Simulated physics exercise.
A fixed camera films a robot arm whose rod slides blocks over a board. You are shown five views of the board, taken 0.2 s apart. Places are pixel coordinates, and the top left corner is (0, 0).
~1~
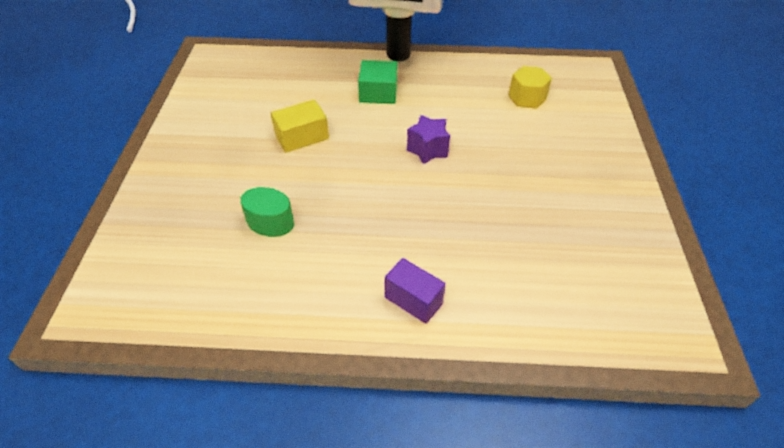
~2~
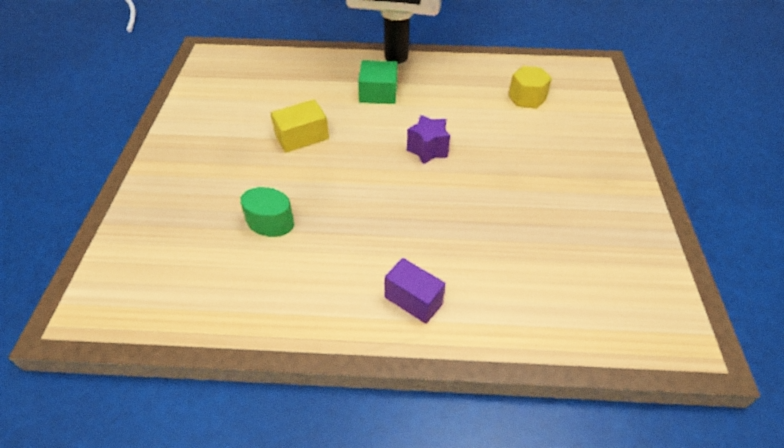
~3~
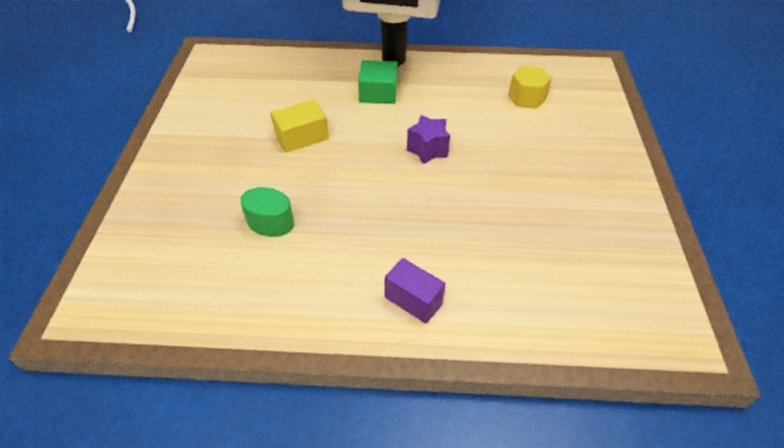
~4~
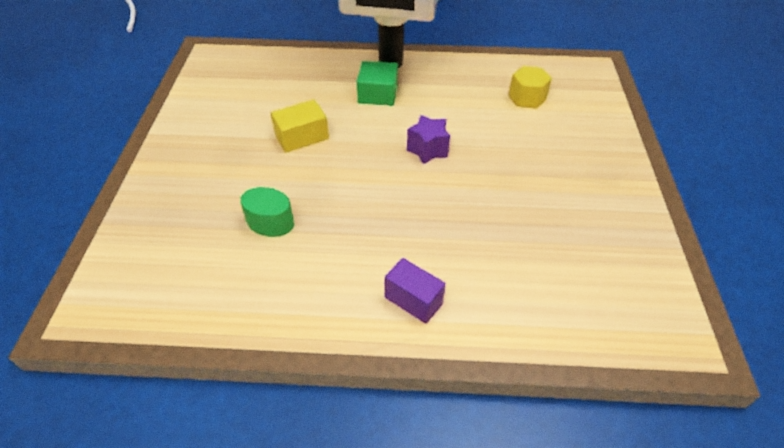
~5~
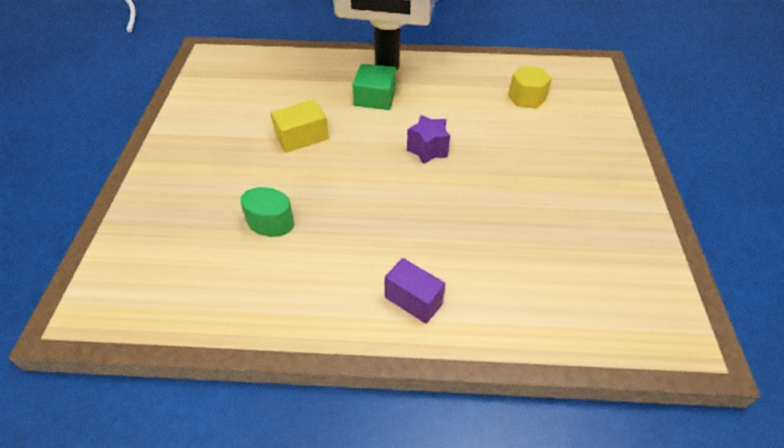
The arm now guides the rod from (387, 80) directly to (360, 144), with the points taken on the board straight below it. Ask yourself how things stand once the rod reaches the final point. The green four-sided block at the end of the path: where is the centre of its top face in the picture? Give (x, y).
That would be at about pixel (324, 127).
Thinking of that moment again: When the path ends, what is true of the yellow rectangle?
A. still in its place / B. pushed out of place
The answer is B.
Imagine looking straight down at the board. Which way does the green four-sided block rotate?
Seen from above, its turn is clockwise.
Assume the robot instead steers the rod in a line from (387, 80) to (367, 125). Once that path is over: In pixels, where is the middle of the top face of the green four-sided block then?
Its top centre lands on (336, 114).
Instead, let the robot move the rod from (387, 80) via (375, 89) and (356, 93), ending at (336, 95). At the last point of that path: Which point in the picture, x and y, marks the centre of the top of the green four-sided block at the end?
It is going to be at (358, 90).
On the path given first. One third of the way, rod (379, 87); green four-sided block (359, 93), turned 20° clockwise.
Two thirds of the way, rod (369, 109); yellow rectangle (293, 115); green four-sided block (340, 111), turned 55° clockwise.
At the end, rod (360, 132); yellow rectangle (279, 119), turned 25° clockwise; green four-sided block (324, 127), turned 80° clockwise; purple star block in place.
